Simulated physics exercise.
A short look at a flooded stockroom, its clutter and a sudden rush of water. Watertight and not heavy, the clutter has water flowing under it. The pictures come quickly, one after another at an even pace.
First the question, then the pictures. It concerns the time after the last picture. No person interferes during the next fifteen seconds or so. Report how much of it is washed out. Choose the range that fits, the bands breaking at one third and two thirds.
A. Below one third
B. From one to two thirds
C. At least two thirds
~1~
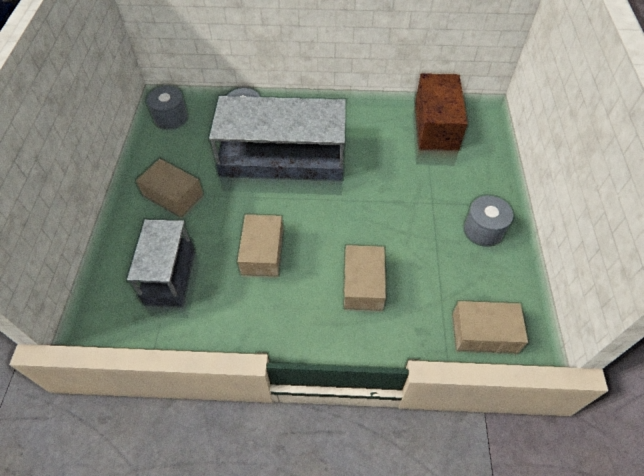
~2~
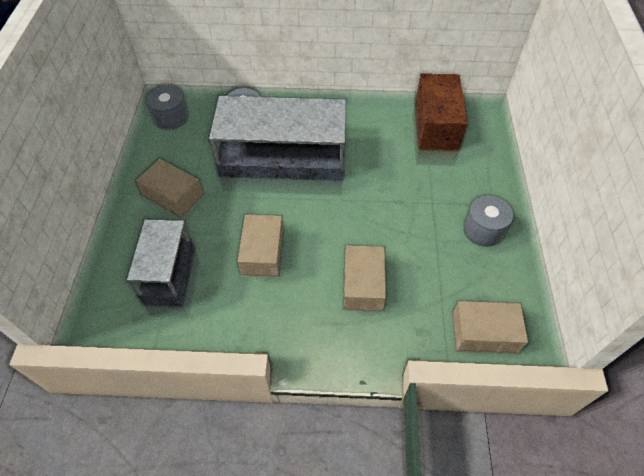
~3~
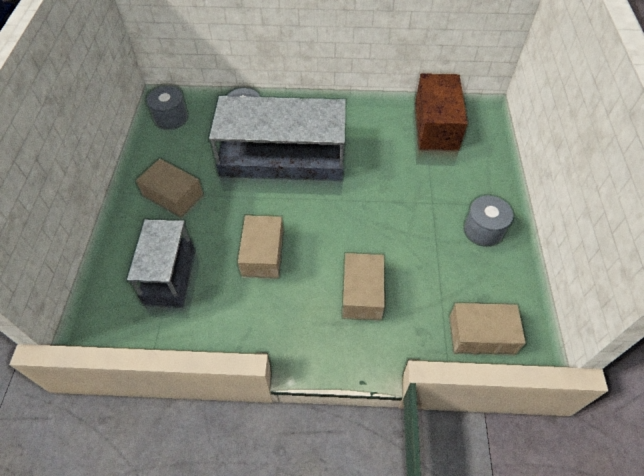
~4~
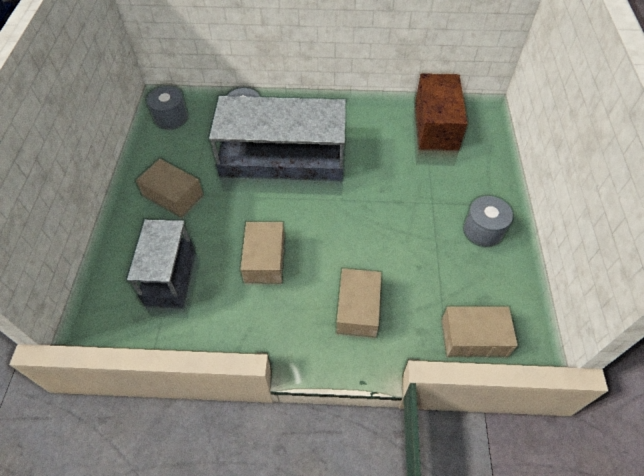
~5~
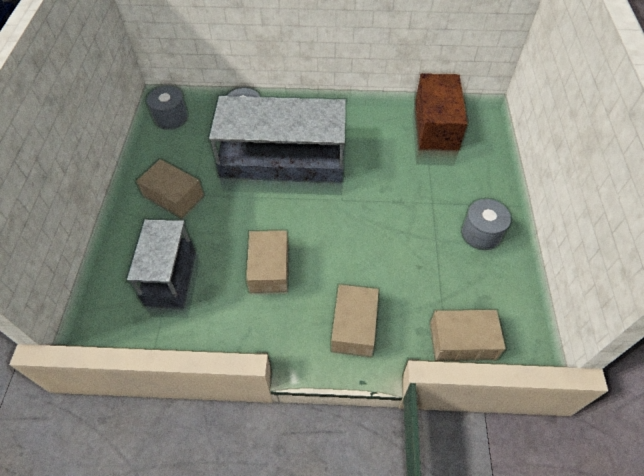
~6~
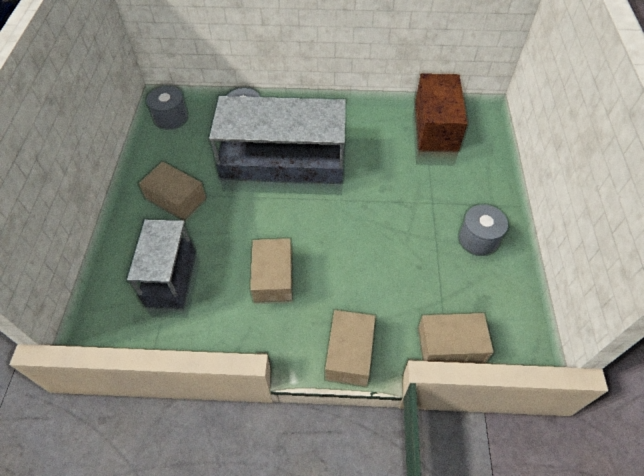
At least two thirds.
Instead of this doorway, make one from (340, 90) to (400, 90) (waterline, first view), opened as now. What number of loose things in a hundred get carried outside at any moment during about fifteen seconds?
Roughly 30 per cent.
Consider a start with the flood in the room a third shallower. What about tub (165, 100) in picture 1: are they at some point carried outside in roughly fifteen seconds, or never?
Held back.
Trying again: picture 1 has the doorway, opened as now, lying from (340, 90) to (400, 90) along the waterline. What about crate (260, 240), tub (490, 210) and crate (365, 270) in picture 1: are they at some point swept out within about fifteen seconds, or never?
Turn by turn - stays put, stays put, stays put.
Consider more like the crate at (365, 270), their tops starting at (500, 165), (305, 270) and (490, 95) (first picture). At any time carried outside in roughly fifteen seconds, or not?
For the three copies in the stated order: Remained, escaped, remained.
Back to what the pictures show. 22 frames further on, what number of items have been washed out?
That makes 3.
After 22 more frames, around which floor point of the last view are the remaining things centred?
In the last view, somewhere about (262, 236).
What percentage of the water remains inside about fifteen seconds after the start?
About 50 percent.
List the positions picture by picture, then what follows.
A crate at (365, 271), afloat; a crate at (492, 321), afloat; 0 of 7 have shifted, in the first frame.
A crate at (365, 271), afloat; a crate at (492, 321) floats; 0 of 7 have shifted, in the second frame.
A crate at (364, 279), afloat, close to its start; a crate at (490, 323), afloat; 1 of 7 have shifted, in the third frame.
A crate at (360, 296), afloat, close to its start; a crate at (482, 326), afloat, close to its start; 3 of 7 have shifted, in the fourth frame.
A crate at (356, 314), afloat, a stride from its start; a crate at (469, 329) floats, close to its start; 3 of 7 have shifted, in the fifth frame.
A crate at (351, 342), afloat, a stride from its start; a crate at (457, 334), afloat, a stride from its start; 4 of 7 have shifted, in the sixth frame.
A moment on, 1 of 7 are out; 6 afloat.
Next, 3 of 7 are out; 4 afloat.
Later, 3 of 7 are out; 4 afloat.
In the end, 5 of 7 are out; 2 afloat.
